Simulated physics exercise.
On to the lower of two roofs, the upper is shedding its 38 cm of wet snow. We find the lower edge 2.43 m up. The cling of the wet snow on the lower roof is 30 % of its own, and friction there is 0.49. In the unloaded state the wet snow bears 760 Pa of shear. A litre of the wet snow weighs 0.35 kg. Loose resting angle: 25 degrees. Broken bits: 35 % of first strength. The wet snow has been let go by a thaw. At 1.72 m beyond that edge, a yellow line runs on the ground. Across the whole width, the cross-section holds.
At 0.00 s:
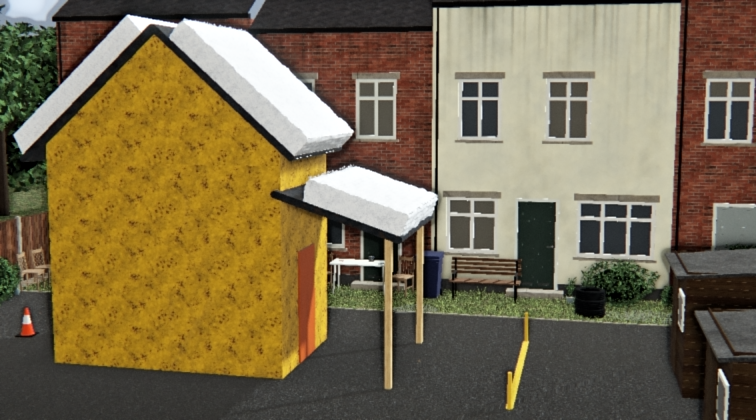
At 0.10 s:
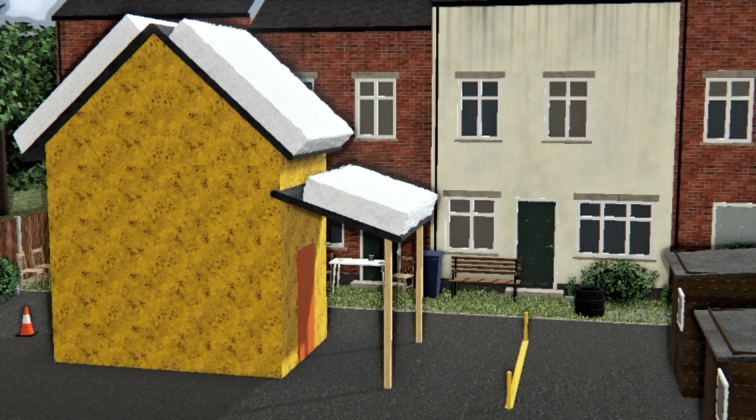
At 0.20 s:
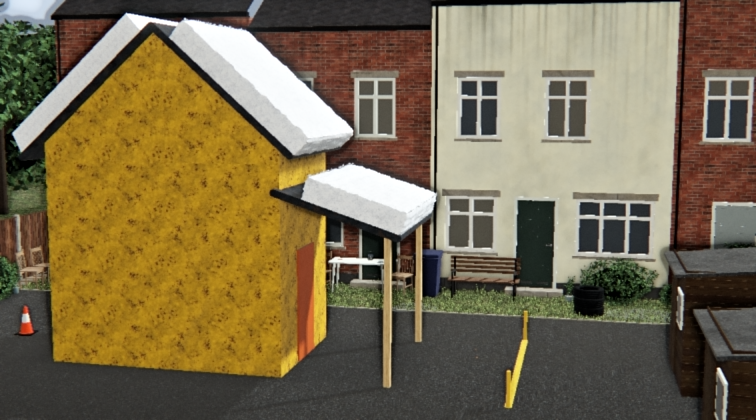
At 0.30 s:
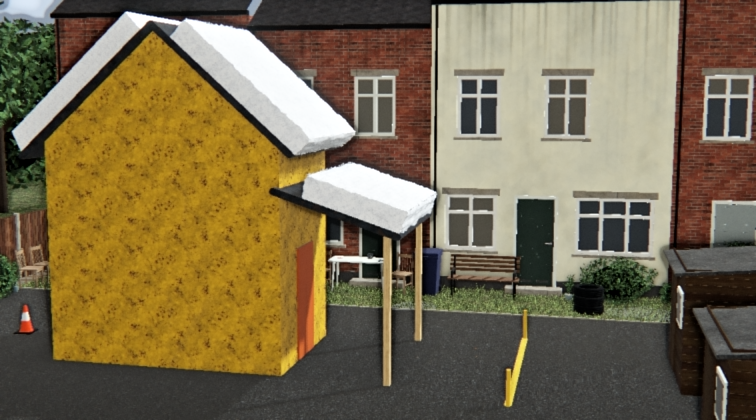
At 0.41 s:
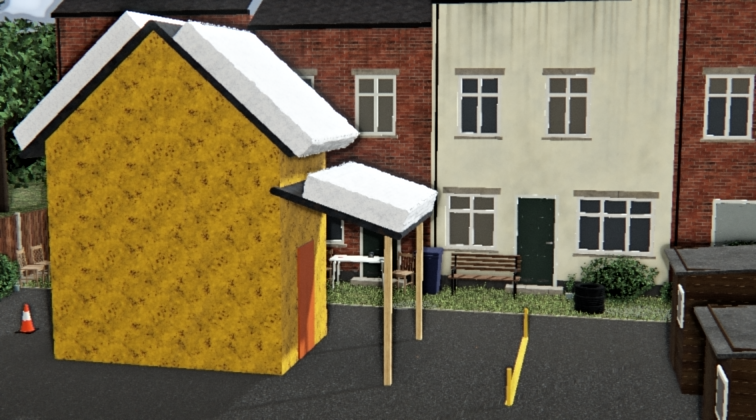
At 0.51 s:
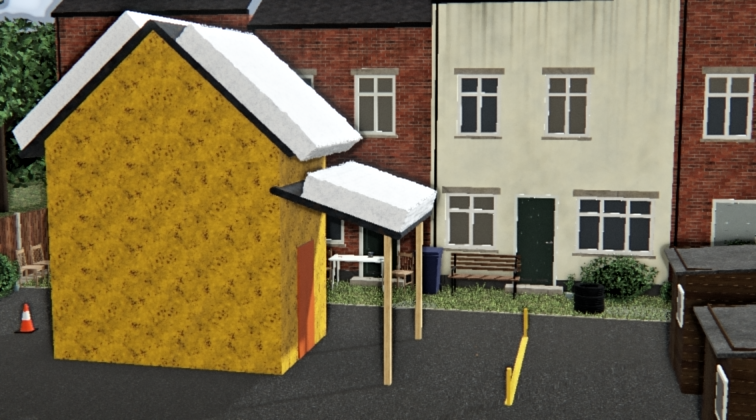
A thick layer of white snow slides slightly down the yellow building's upper roof.
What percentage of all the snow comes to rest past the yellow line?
About 1 %.
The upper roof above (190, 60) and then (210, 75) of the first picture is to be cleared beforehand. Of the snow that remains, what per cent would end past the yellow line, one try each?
In that order: 0 %, 0 %.
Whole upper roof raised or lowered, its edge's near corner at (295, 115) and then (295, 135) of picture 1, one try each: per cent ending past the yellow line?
25 per cent, then 12 per cent.
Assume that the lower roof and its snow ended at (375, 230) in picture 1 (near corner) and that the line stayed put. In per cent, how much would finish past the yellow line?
That would come to roughly 2 %.
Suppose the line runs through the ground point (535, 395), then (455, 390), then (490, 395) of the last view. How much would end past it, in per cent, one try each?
I'd guess near 0 %, then near 14 %, and near 5 % on the last try.
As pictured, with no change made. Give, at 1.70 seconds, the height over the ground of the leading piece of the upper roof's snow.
Height: Approx. 3.0 m.
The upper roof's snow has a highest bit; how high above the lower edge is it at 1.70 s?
At that moment it reaches around 2.1 m above the edge.
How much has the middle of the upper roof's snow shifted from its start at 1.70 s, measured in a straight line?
Straight-line shift: Around 1.6 m.
After 1.06 s, none is below the lower edge and 0 % is past the line.
After 1.70 s, none is below the lower edge and 0 % is past the line.
After 2.35 s, none is below the lower edge and 0 % is past the line.
After 3.00 s, 15 % is below the lower edge and 0 % is past the line.
After 6.00 s, 43 % is below the lower edge and 1 % is past the line.
